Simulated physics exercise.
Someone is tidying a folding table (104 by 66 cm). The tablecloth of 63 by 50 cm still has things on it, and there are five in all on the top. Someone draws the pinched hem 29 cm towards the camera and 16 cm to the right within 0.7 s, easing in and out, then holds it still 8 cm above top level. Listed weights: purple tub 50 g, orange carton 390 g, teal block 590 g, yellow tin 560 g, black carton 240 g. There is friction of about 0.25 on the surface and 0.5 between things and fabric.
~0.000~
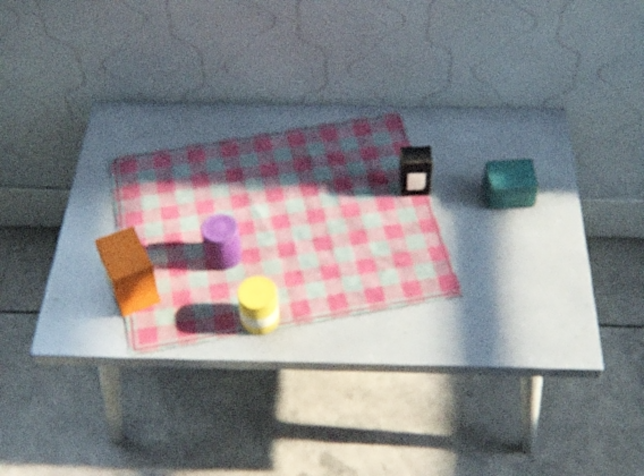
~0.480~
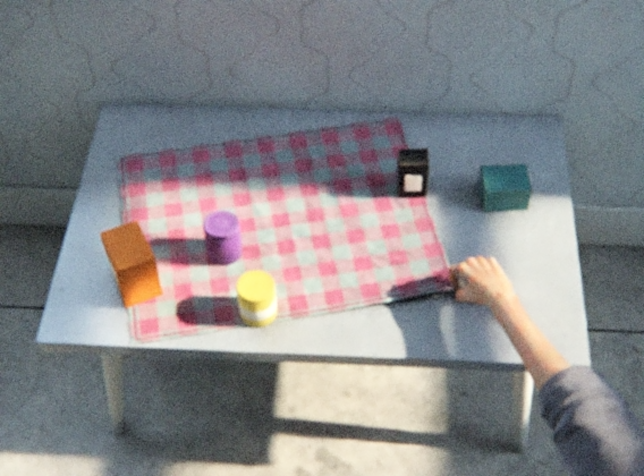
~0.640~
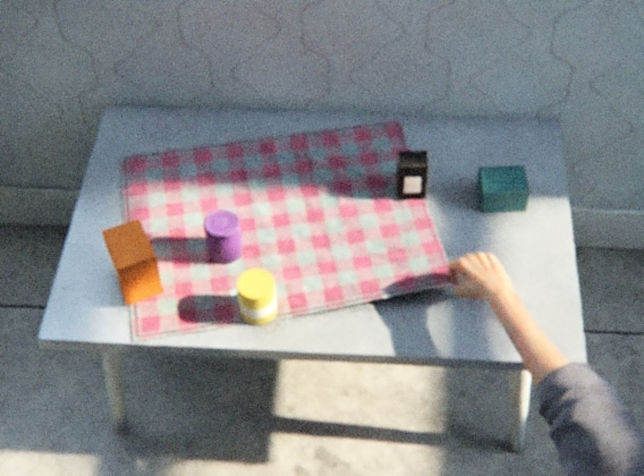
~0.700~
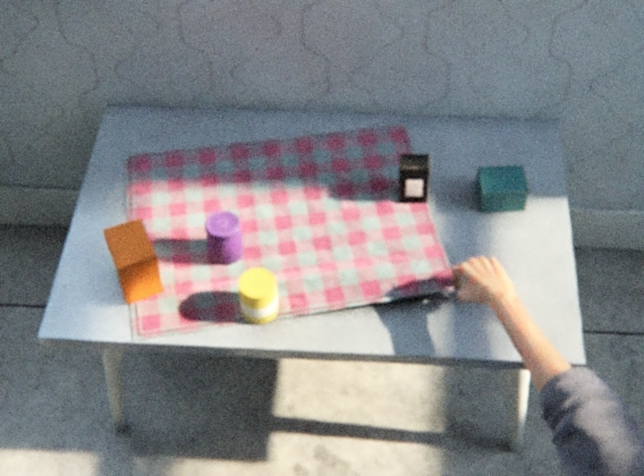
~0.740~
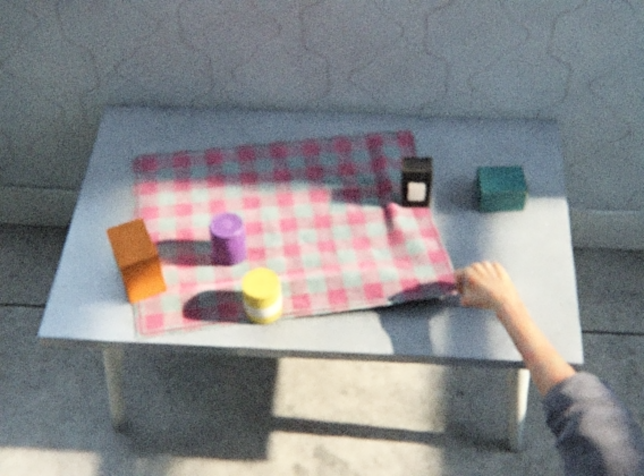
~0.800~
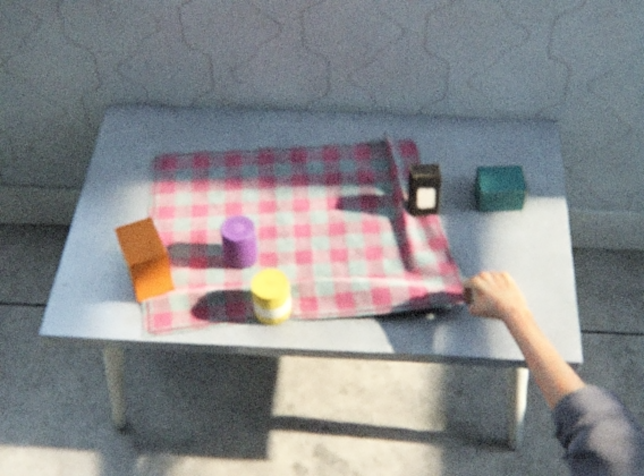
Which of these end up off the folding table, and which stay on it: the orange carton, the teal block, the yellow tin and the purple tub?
In the end orange carton: Still there; teal block: Still there; yellow tin: Gone; purple tub: Still there.
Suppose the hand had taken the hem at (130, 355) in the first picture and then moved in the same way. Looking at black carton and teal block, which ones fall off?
At the end, the black carton holds its spot, while the teal block holds its spot.
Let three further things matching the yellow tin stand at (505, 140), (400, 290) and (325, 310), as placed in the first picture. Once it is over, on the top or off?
Respectively, the copies end as follows: Still in place, gone from the top, gone from the top.
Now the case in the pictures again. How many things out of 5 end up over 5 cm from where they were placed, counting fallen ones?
Total: 4.
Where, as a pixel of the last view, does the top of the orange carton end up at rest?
It comes to rest at about (257, 254).
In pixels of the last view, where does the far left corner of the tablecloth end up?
Roughly (318, 169).
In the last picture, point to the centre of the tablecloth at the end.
(423, 294) or thereabouts.
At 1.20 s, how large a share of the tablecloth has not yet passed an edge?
Around 85 percent.
By 0.9 s, 100 % of the tablecloth is still over the top; purple tub 9 cm off its start, yellow tin 8 cm off its start, orange carton 7 cm off its start.
By 1.1 s, 95 % of the tablecloth is still over the top; purple tub 18 cm off its start, yellow tin 16 cm off its start, orange carton 15 cm off its start.
By 1.2 s, 85 % of the tablecloth is still over the top; purple tub 27 cm off its start at (341, 267), yellow tin 24 cm off its start at (357, 364), orange carton 22 cm off its start at (242, 250).
By 1.3 s, 80 % of the tablecloth is still over the top; yellow tin over the edge, purple tub 30 cm off its start, orange carton 25 cm off its start.
By 2.9 s, 75 % of the tablecloth is still over the top; yellow tin over the edge, purple tub 30 cm off its start at (358, 273), orange carton 25 cm off its start at (257, 254), teal block 0 cm off its start at (502, 179).
